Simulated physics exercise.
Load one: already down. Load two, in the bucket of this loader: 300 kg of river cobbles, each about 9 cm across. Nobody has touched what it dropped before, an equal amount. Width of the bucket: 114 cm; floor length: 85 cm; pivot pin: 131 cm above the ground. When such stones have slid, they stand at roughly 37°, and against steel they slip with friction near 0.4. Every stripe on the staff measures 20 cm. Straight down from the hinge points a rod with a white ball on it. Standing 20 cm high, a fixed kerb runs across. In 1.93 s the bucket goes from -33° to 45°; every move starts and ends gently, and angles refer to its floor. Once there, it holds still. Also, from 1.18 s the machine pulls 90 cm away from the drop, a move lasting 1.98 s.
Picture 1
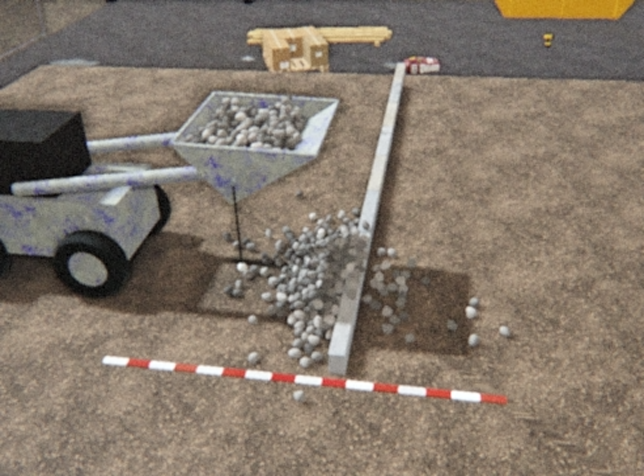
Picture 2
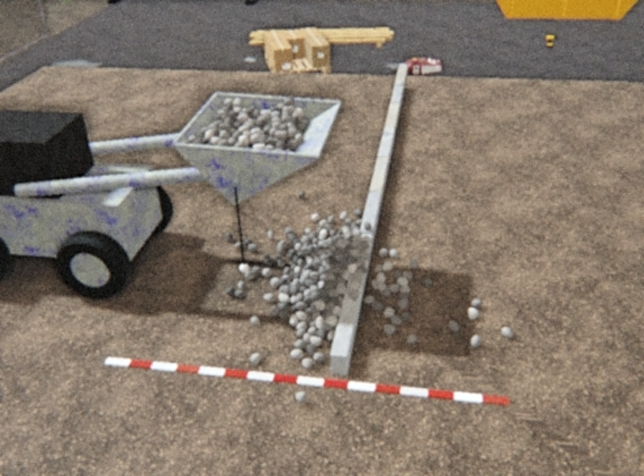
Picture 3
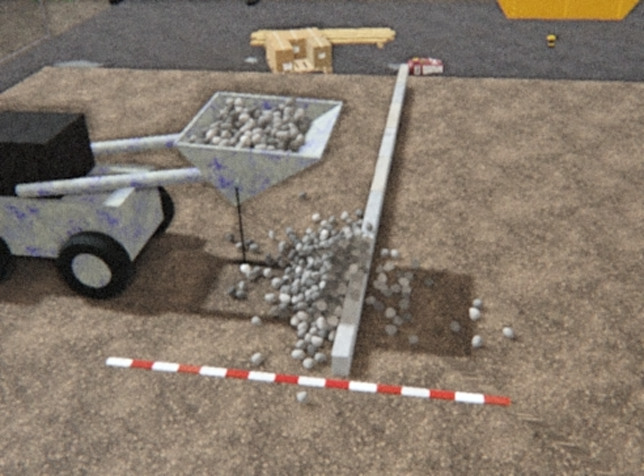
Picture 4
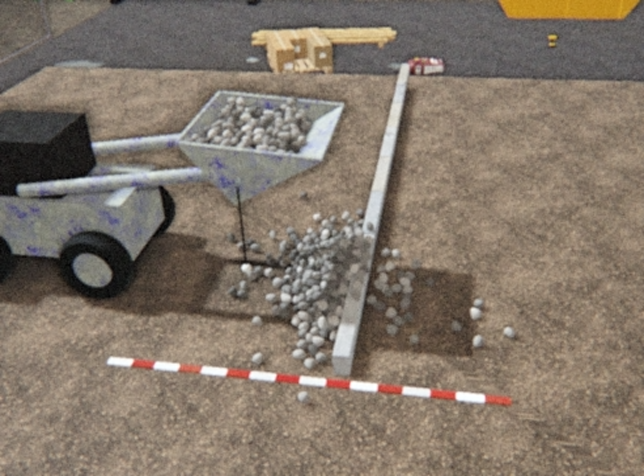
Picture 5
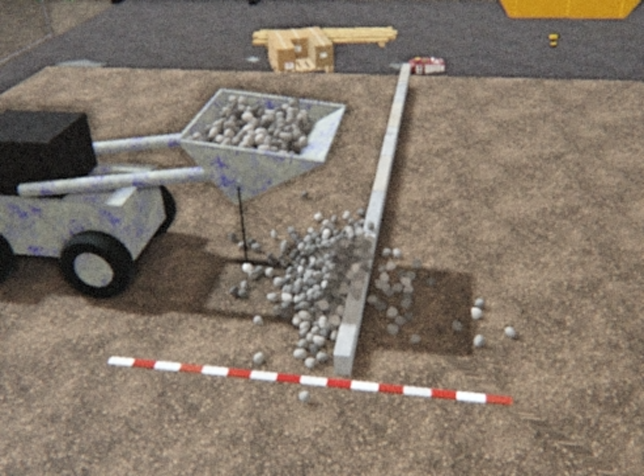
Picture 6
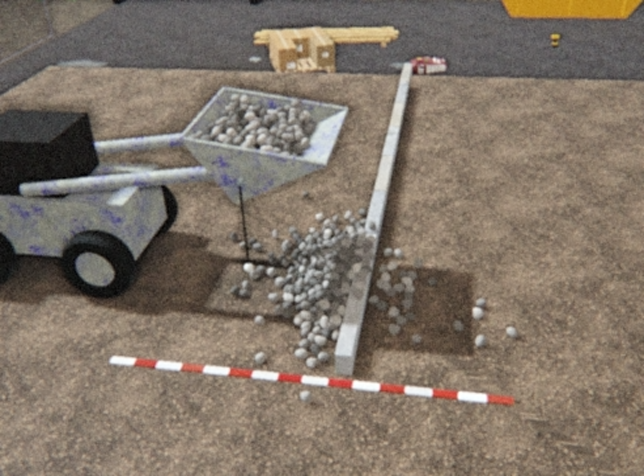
At the start, a loader on the left holds a bucket of grey stones above a loose pile lying against and partly beyond a pale kerb, behind a red-and-white staff. The bucket then tilts very slightly forward to the right, its stones staying inside, while the pile lies still.
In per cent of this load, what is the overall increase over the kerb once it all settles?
8 out of 100, about.
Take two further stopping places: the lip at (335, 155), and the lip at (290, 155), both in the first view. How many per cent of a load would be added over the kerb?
Around 25 and 0 percent respectively.
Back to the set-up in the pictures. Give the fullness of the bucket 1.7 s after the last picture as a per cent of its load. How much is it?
Near 0 per cent of the load is held.
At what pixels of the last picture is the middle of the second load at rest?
Middle: Approx. (317, 266) px.
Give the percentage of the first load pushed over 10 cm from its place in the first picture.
Close to 15 in a hundred of them.
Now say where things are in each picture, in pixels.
The first picture shows lip at (316, 156), floor tilted -33°, highest stones at (250, 110). The earlier load is highest near (349, 255), 26 cm above ground level, 91 % on this side of the kerb, 9 % over the kerb.
In the second picture, the bucket is at -33°, its lip at (319, 157); the top of the load is at (252, 111).
In the third picture, the bucket is at -32°, its lip at (320, 158); the top of the load is at (254, 111).
In the fourth picture, the bucket is at -31°, its lip at (322, 160); the top of the load is at (250, 108).
In the fifth picture, the bucket is at -29°, its lip at (324, 162); the top of the load is at (252, 108).
The sixth picture shows lip at (326, 165), floor tilted -27°, highest stones at (247, 109).
Then, 1.1 s after the last picture the floor is at 33°; in per cent of one load, 89 in the bucket, 102 on this side of the kerb, 9 over the kerb; the foremost stones are at (459, 311).
Then, 1.7 s after the last picture the floor is at 45°; in per cent of one load, 0 in the bucket, 186 on this side of the kerb, 13 over the kerb; the foremost stones are at (460, 315).
Then, 3.3 s after the last picture the floor is at 45°; in per cent of one load, 0 in the bucket, 183 on this side of the kerb, 17 over the kerb; the foremost stones are at (469, 297).
Then, 5.9 s after the last picture the floor is at 45°; in per cent of one load, 0 in the bucket, 183 on this side of the kerb, 17 over the kerb; the foremost stones are at (469, 297). Net gain over the kerb, 8.
